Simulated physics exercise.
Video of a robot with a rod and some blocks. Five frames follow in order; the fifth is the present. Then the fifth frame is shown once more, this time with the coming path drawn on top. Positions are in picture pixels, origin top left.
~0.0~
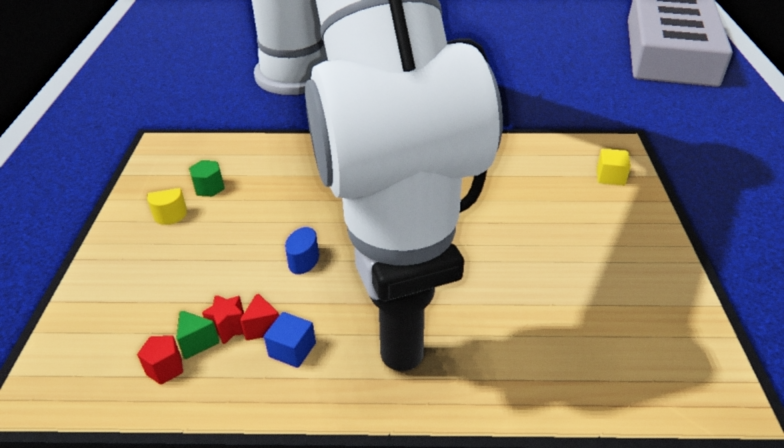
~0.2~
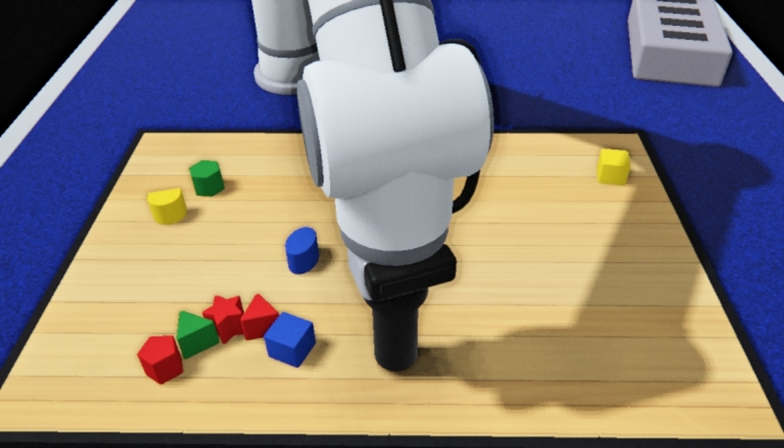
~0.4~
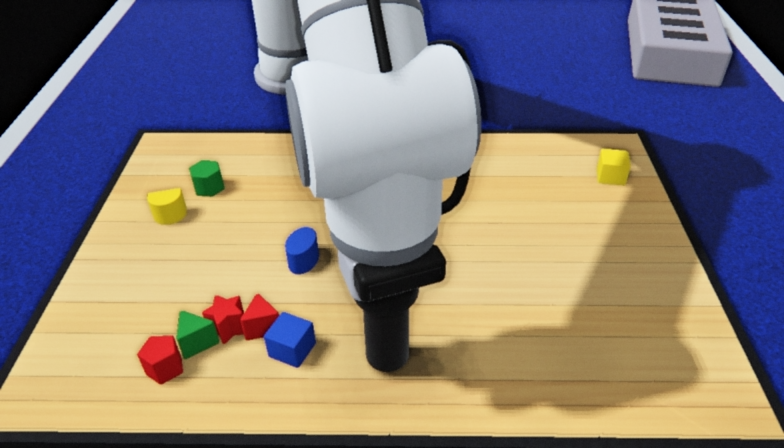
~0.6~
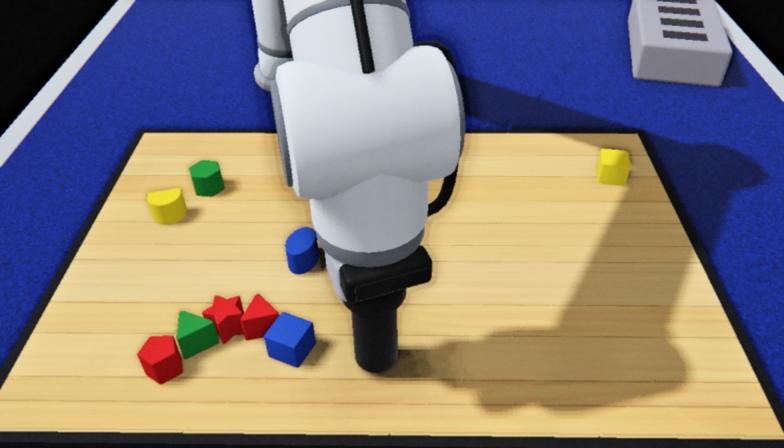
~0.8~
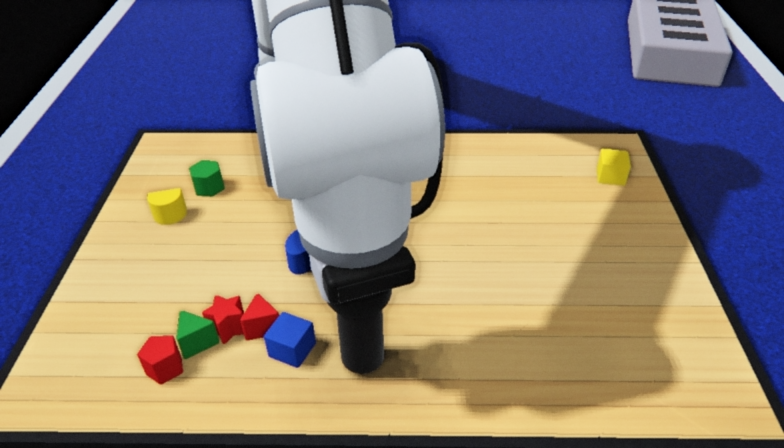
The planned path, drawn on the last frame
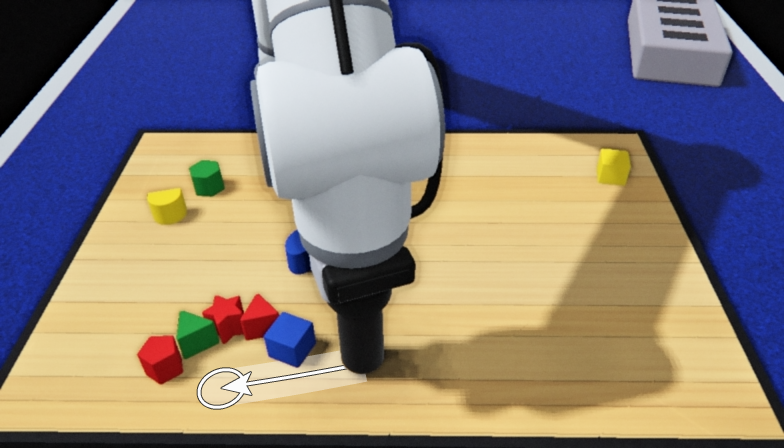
A white robot arm holding a short black rod upright slides slowly and slightly left across a pale wooden board on a blue surface, seen from a fixed, raised view. Red, green and blue blocks cluster at lower left, with green, yellow and blue pieces above and a yellow one at upper right. The arm gradually covers the upper blue piece, its shadow shifting too, while every block stays still.
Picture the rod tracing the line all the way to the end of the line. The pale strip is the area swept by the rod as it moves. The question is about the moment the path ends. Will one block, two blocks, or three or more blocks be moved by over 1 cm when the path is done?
The count is one.
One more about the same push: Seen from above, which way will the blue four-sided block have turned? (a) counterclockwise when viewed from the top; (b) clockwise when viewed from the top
b: Clockwise when viewed from the top.
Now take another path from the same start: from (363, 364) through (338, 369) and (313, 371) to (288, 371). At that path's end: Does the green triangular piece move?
It seems not.
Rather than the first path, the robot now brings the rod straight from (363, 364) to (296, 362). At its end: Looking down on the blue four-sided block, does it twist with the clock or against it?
From the top, the block rotates clockwise.
Path on the board, straight from (363, 364) to (222, 388).
The first path, step by step. One third of the way, rod (314, 366); nothing pushed yet.
Two thirds of the way, rod (267, 373); red triangular piece (258, 305); blue four-sided block (271, 326), turned 55° clockwise.
At the end, rod (219, 381); red pentagonal block in place; red triangular piece (258, 305); blue four-sided block (271, 326), turned 55° clockwise.
